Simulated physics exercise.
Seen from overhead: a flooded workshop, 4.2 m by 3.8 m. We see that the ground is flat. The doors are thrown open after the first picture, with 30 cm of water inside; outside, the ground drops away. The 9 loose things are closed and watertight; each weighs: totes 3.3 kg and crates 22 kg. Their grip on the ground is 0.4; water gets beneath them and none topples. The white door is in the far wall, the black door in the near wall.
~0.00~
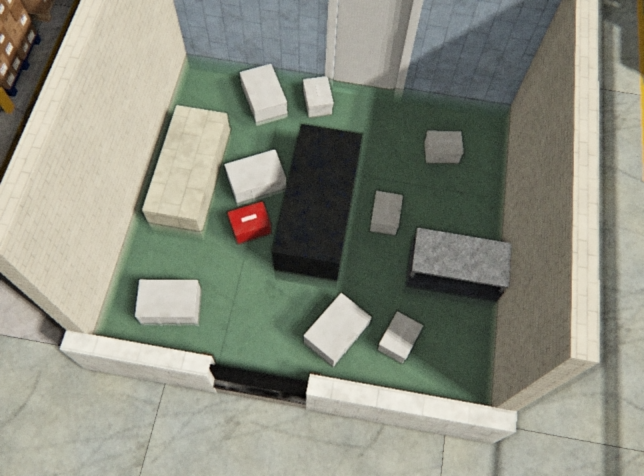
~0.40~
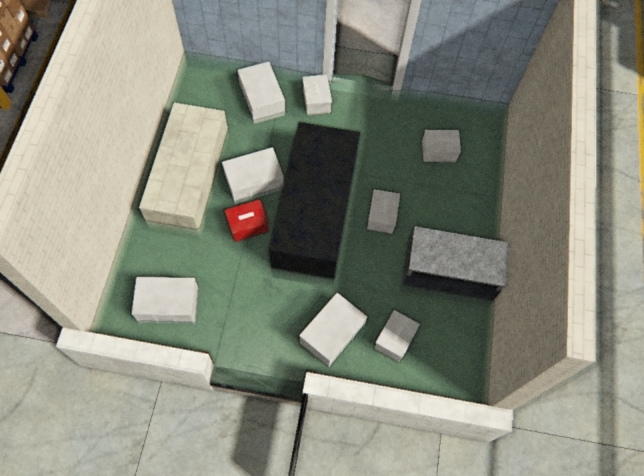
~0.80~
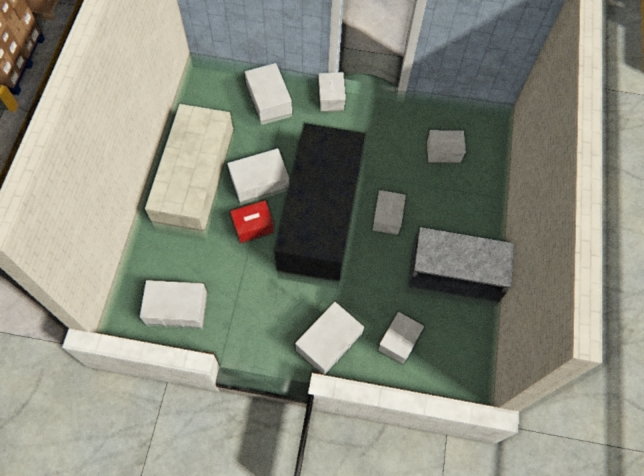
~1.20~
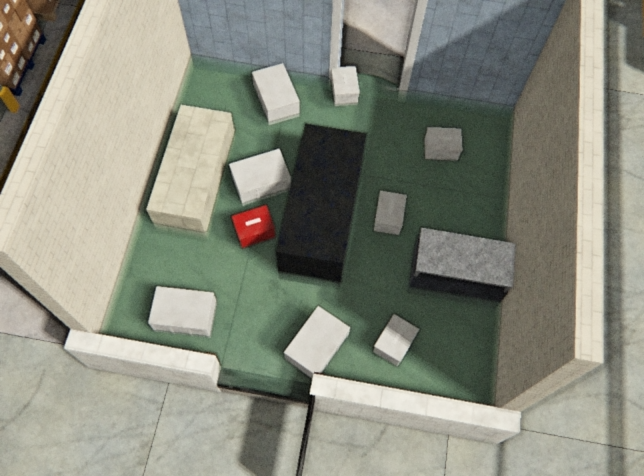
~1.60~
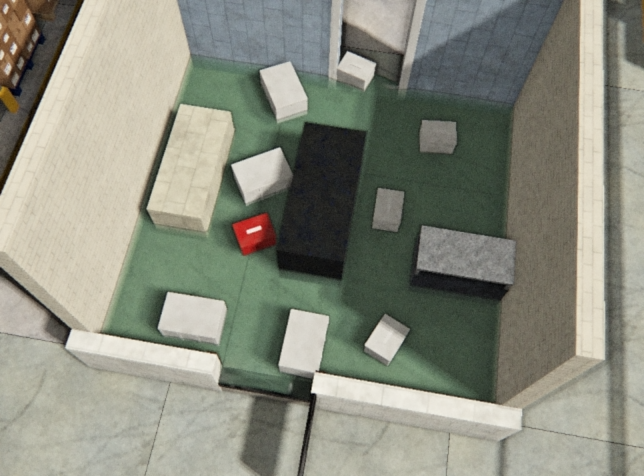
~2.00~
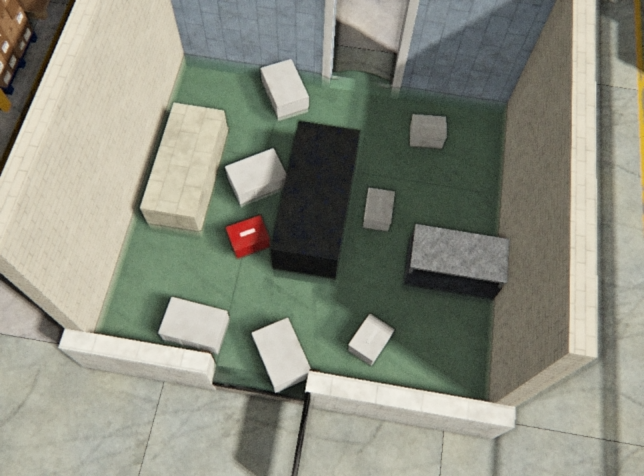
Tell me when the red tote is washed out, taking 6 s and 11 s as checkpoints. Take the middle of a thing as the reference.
It goes between the checkpoints.
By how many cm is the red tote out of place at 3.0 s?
It has shifted about 30 cm.
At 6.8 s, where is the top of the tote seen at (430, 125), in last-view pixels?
By then the top sits at about (409, 91).
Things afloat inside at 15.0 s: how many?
Of them, 2.
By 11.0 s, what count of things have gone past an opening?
Result: 7.
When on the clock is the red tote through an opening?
Roughly 8.5 s, I'd say.
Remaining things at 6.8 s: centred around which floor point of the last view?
Centred roughly on (321, 219).
After 3.0 s the red tote is near (246, 239), 0.3 m from its start, afloat; 2 of 9 are out; 7 afloat.
After 6.8 s the red tote is near (252, 309), 1.0 m from its start, afloat; 5 of 9 are out; 4 afloat.
After 11.0 s the red tote has gone out (at 8.3 s); 7 of 9 are out; 2 afloat.
After 15.0 s the red tote has gone out (at 8.3 s); 7 of 9 are out; 2 afloat.
